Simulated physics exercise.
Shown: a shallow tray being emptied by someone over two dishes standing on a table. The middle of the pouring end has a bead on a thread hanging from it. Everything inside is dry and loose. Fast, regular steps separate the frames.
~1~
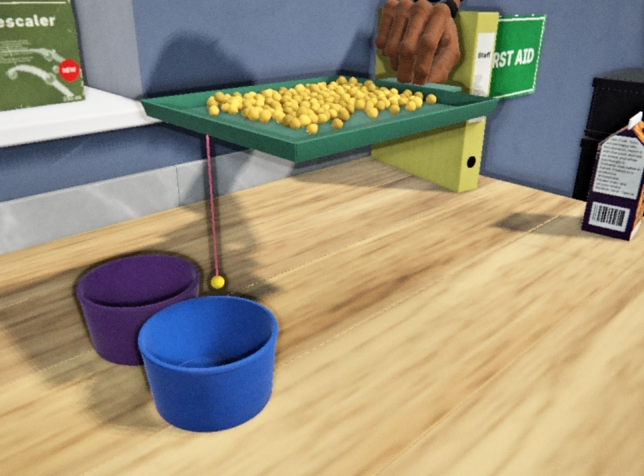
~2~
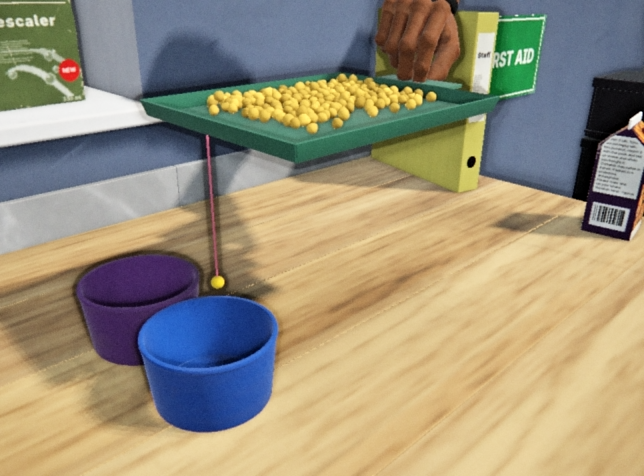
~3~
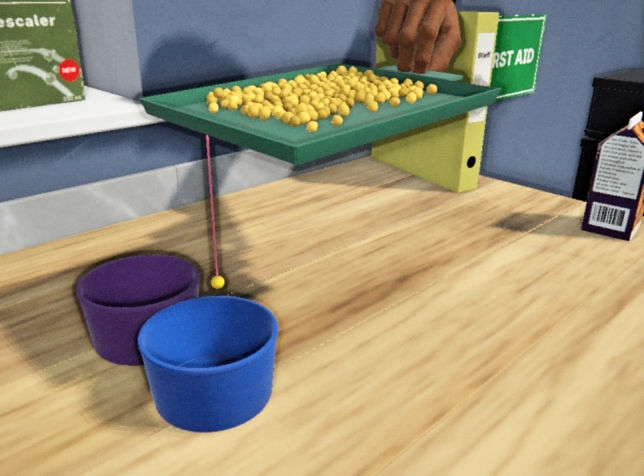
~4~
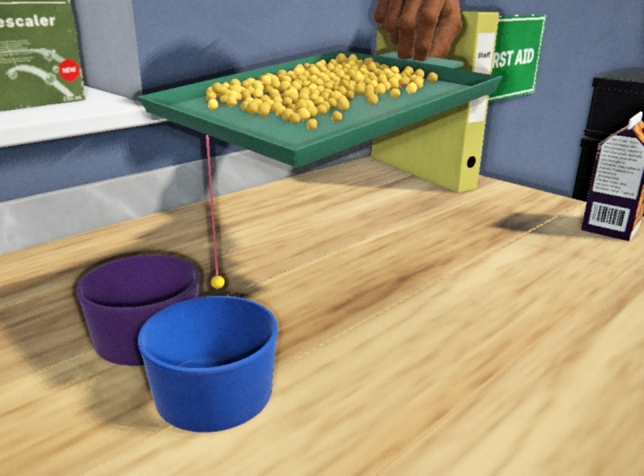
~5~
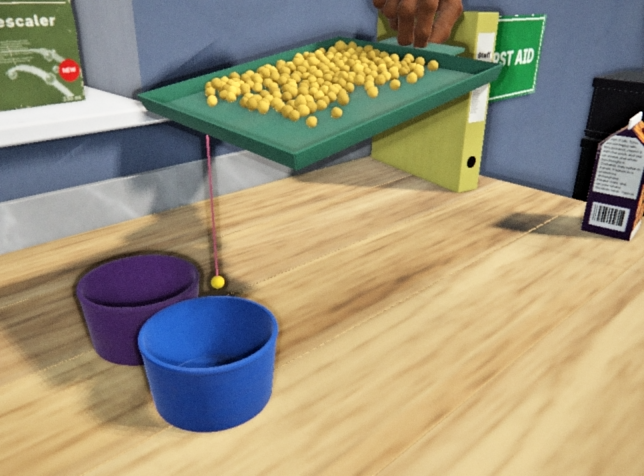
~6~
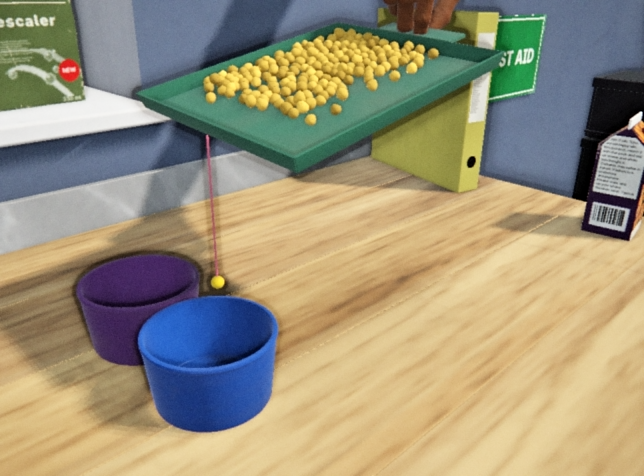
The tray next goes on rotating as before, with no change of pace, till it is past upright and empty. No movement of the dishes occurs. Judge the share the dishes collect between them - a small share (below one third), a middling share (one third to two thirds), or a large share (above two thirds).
A middling share.
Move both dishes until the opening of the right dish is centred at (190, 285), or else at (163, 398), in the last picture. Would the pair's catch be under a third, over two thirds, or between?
First attempt: Under a third; second attempt: Under a third.
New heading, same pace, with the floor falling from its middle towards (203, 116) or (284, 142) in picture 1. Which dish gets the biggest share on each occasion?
Result 1: The left-hand one; result 2: The right-hand one.
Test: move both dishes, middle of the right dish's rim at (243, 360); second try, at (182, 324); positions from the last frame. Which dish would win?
Run 1: The one on the right side. Run 2: The one on the right side.
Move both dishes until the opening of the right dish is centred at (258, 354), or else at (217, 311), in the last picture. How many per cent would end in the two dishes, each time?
Roughly 90% on the first try and 30% on the second.
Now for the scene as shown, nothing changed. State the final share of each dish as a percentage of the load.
The left dish ends up with around 0 percent of the load, the right dish with around 50 percent.
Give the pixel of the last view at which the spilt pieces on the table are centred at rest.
Once everything settles, the pieces are centred near (280, 461).
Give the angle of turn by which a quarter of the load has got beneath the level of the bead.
At about 85°.
Soon after the last picture, tray tipped steeply; nearly all on the tray; a stray few in the right dish; a stray few in the left dish; a stray few outside both; a small part in the air.
A little later, tray tipped right over; a small part on the tray; about a third in the right dish; a stray few in the left dish; about a third outside both; about a quarter in the air.
Later still, tray tipped past a quarter turn; about half in the right dish; a stray few in the left dish; about half outside both.
At rest, tray tipped past a quarter turn; about half in the right dish; a stray few in the left dish; about half outside both.
